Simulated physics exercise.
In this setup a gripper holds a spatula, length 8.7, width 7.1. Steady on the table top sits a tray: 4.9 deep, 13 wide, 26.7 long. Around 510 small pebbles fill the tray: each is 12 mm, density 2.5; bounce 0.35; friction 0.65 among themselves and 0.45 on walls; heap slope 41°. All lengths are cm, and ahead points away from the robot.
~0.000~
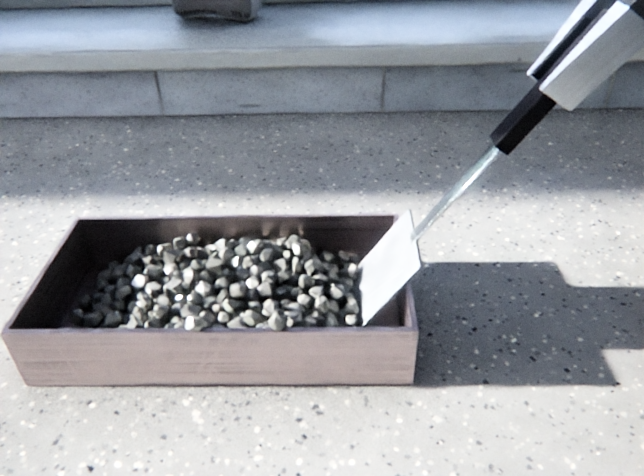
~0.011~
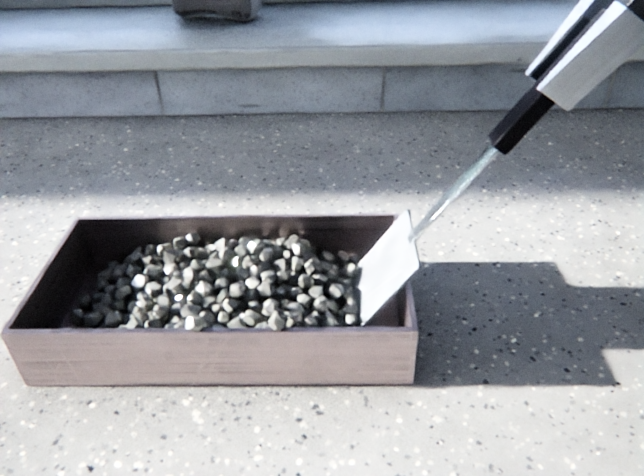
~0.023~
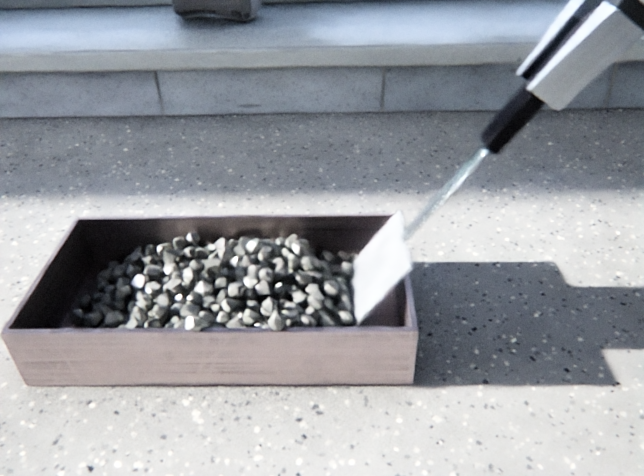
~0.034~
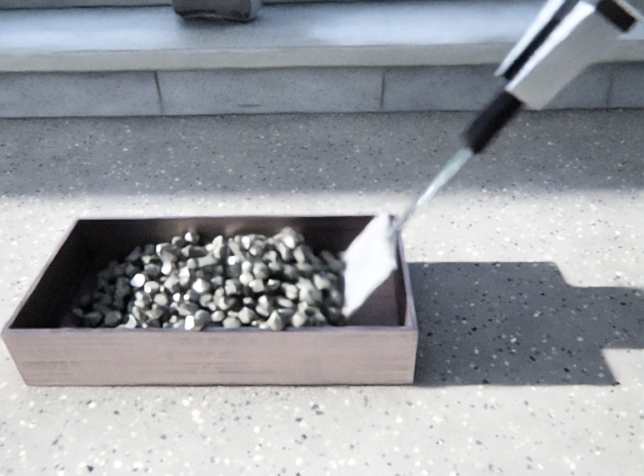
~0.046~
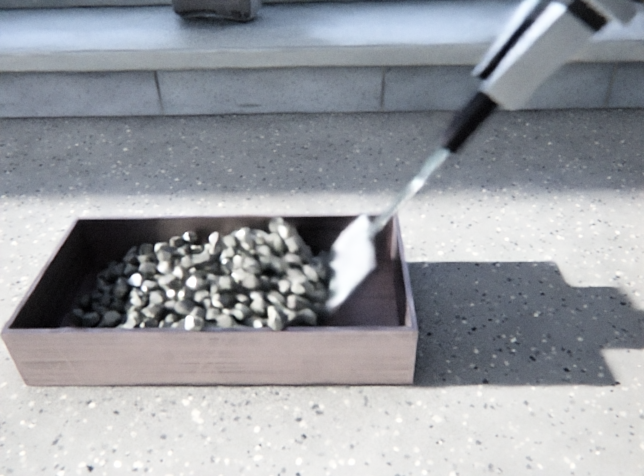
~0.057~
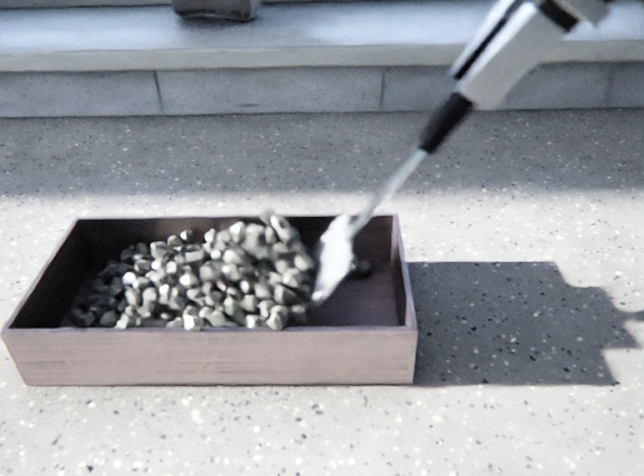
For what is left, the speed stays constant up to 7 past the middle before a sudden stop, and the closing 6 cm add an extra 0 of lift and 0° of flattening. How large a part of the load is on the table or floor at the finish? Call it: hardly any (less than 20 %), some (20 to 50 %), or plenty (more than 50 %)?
I would call it some.
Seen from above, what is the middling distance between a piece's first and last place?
Somewhere around 7 centimetres, I'd say.
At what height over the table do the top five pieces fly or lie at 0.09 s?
I'd say close to 8 cm on average.
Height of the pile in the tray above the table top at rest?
About 6.5 cm above the table.
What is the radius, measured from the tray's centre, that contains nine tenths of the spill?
Radial distance: Approx. 35 cm.
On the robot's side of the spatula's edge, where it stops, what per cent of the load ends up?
I'd guess around 25 in a hundred.
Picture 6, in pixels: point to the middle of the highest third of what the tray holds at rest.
(89, 277).
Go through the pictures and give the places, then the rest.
The first picture shows the spatula top edge at (415, 236), sloping 56°; upper third of the load around (232, 292), from x 70 to 370, top at y 240; 506 in the tray.
The second picture shows the spatula top edge at (414, 236), sloping 56°; upper third of the load around (232, 291), from x 70 to 370, top at y 240.
The third picture shows the spatula top edge at (406, 236), sloping 56°; upper third of the load around (233, 291), from x 70 to 370, top at y 240.
The fourth picture shows the spatula top edge at (390, 236), sloping 56°; upper third of the load around (237, 286), from x 70 to 370, top at y 235.
The fifth picture shows the spatula top edge at (369, 236), sloping 56°; upper third of the load around (240, 283), from x 70 to 370, top at y 225.
The sixth picture shows the spatula top edge at (349, 236), sloping 56°; upper third of the load around (237, 273), from x 65 to 370, top at y 215; 506 in the tray.
After 0.09 s, sloping 56°, highest piece 8 above the table; 505 in the tray, 1 on the blade or in flight.
After 0.11 s, sloping 56°, highest piece 10 above the table; 504 in the tray, 2 on the blade or in flight.
After 0.33 s, sloping 56°, highest piece 9 above the table; 357 in the tray, 110 on the table or floor, 39 on the blade or in flight.
After 1.38 s, sloping 56°, highest piece 6 above the table; 349 in the tray, 157 on the table or floor.
In the end, 349 in the tray, 157 on the table or floor. That is 31 % on the table or floor.
